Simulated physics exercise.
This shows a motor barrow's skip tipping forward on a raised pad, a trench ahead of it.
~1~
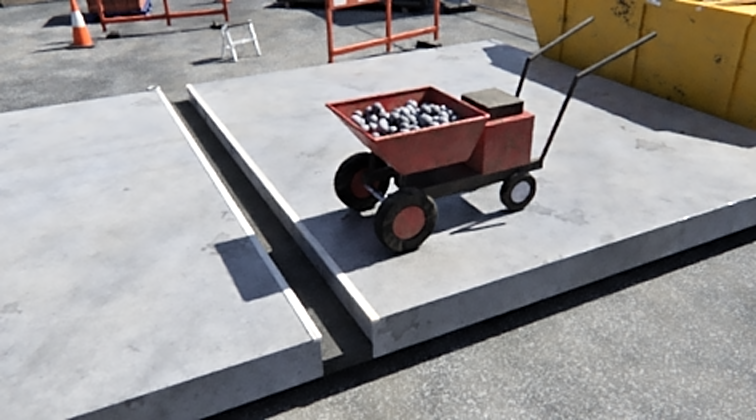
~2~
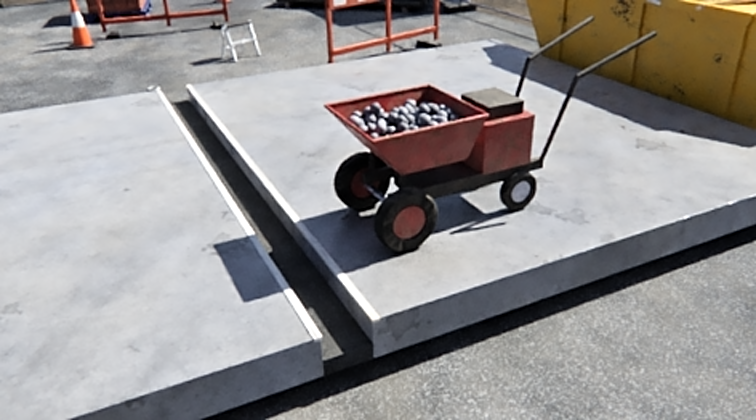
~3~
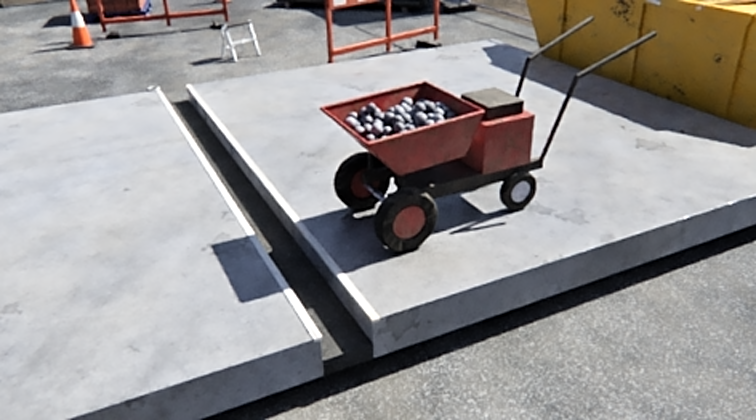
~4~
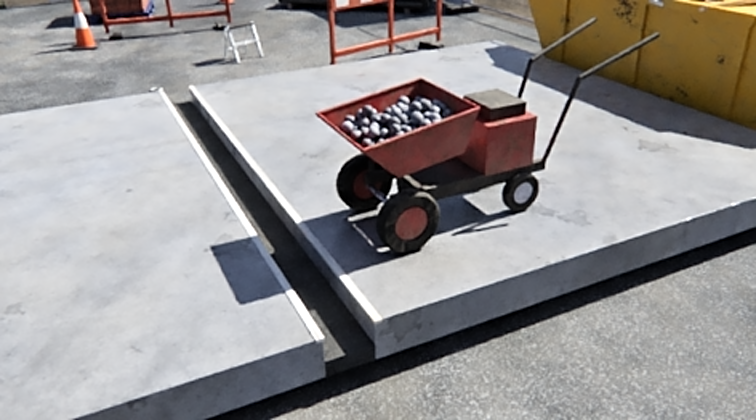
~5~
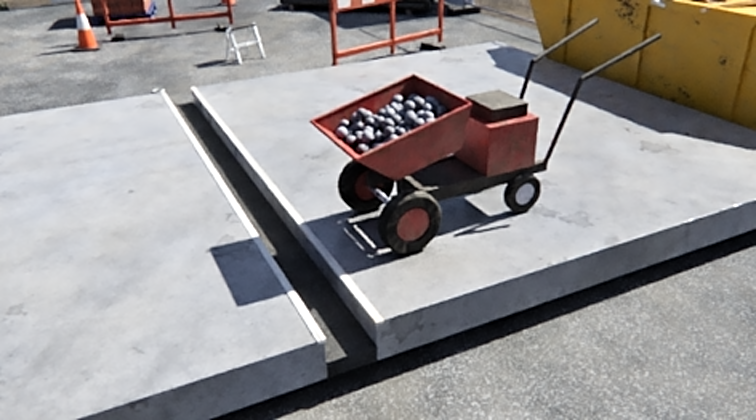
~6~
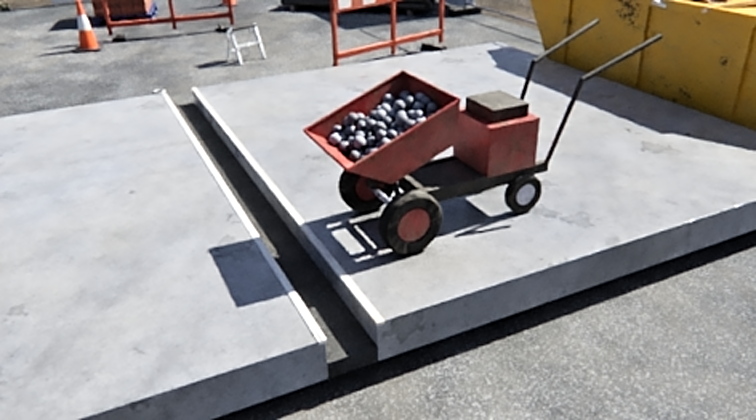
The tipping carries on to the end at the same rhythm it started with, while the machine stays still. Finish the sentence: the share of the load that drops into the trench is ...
More than half.
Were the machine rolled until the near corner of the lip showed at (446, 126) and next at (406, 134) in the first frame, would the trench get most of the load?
A minority, then the bulk.
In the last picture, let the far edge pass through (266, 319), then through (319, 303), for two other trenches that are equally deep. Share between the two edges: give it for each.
Roughly 100 % first, 30 % second.
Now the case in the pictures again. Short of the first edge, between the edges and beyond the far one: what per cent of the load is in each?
Roughly short 0 per cent, between 65 per cent, beyond 30 per cent.
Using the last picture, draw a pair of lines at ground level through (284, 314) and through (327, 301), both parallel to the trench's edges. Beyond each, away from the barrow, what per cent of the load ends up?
Estimate, first then second: 20 %, 70 %.
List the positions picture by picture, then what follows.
In the first picture, lip of the skip at (374, 141), level; top of the load at (410, 121), round cobbles; first edge of the trench at (352, 289); far edge at (297, 305), the trench under half as wide as the skip, and about half as deep as wide.
In the second picture, lip of the skip at (372, 142), tipped barely; top of the load at (409, 120).
In the third picture, lip of the skip at (368, 145), tipped barely; top of the load at (411, 116).
In the fourth picture, lip of the skip at (363, 151), tipped a little; top of the load at (420, 117).
In the fifth picture, lip of the skip at (356, 160), tipped a little; top of the load at (415, 116).
In the sixth picture, lip of the skip at (348, 170), tipped clearly; top of the load at (406, 115); first edge of the trench at (357, 292); far edge at (302, 308).
Soon, skip tipped steeply; all in the skip.
A while on, skip tipped right over; about half in the skip; about a quarter in or heaped over the trench; about a quarter beyond it; a stray few falling.
Towards the end, skip tipped right over; a small part in the skip; about two thirds in or heaped over the trench; about a quarter beyond it.
Finally, skip tipped right over; a stray few in the skip; about two thirds in or heaped over the trench; about a quarter beyond it.
